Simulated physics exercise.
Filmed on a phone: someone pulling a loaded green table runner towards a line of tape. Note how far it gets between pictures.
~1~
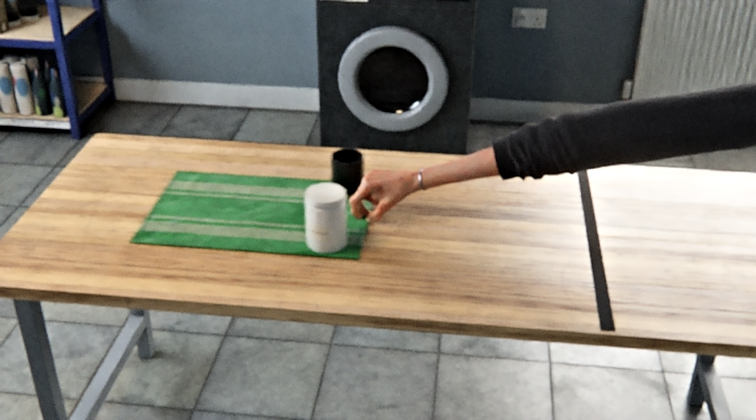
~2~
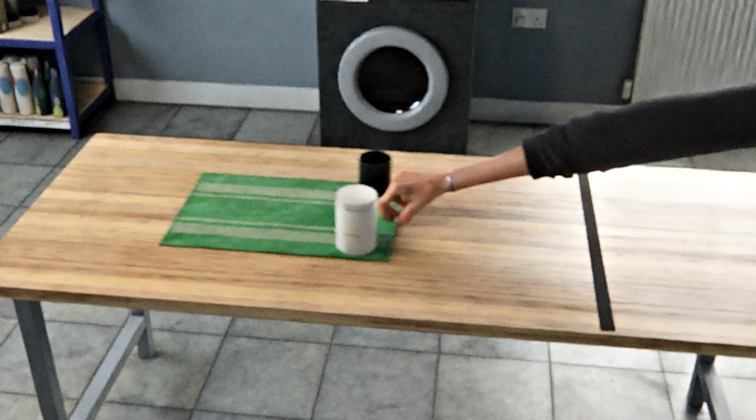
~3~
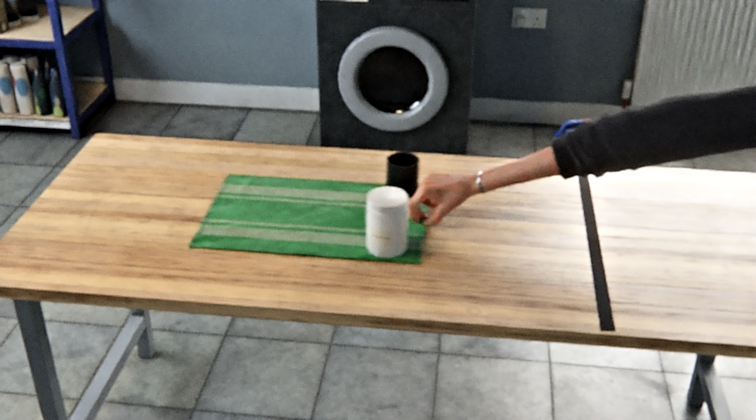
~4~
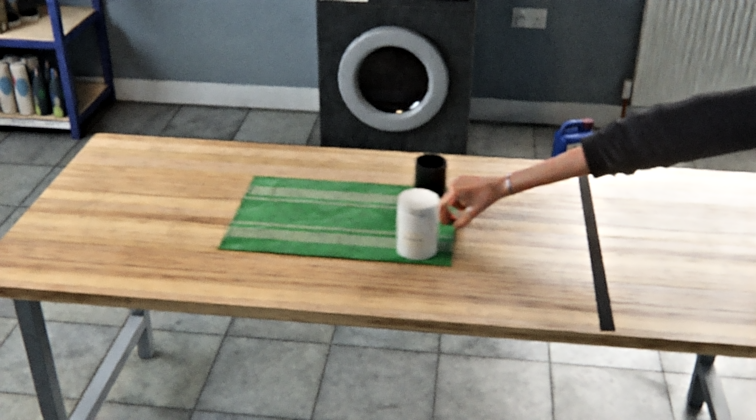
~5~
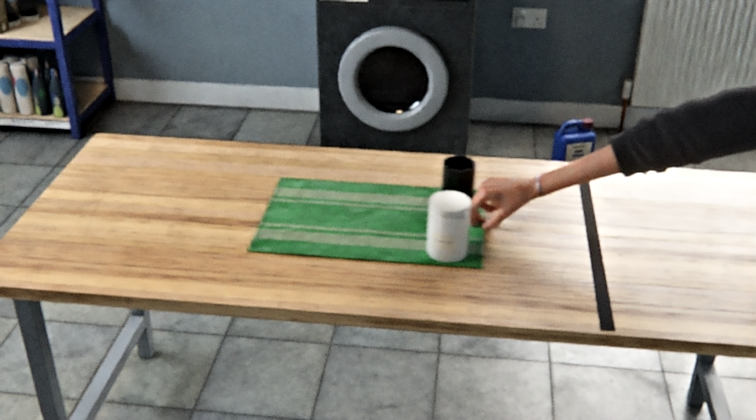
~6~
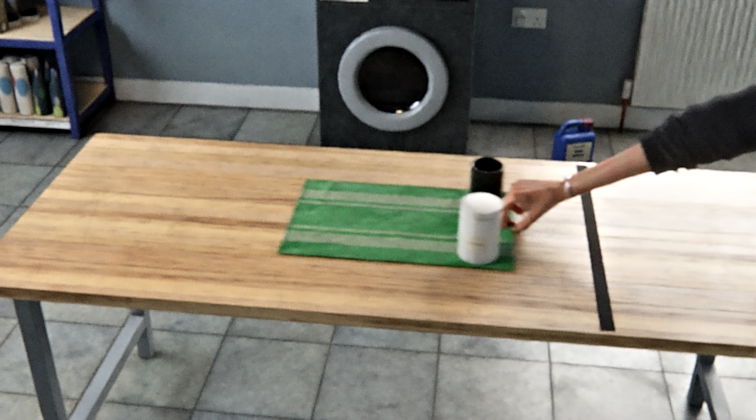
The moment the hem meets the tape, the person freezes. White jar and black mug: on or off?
White jar - off; black mug - off.
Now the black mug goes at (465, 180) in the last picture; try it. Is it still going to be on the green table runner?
At that spot it slips over the edge.
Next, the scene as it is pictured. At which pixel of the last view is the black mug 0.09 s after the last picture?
Position approx. (537, 186) px.
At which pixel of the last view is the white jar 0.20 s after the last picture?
Approx. position: (601, 237).
Then, 0.09 s after the last picture, hem short of the tape; white jar on the cloth near (537, 233); black mug on the cloth near (538, 186).
Then, 0.20 s after the last picture, hem at the tape; white jar ahead of the hem near (601, 237); black mug ahead of the hem near (595, 190).
At rest, hem at the tape; white jar ahead of the hem near (707, 246); black mug ahead of the hem near (688, 197). The white jar leaves the cloth and the black mug shoots off the front.
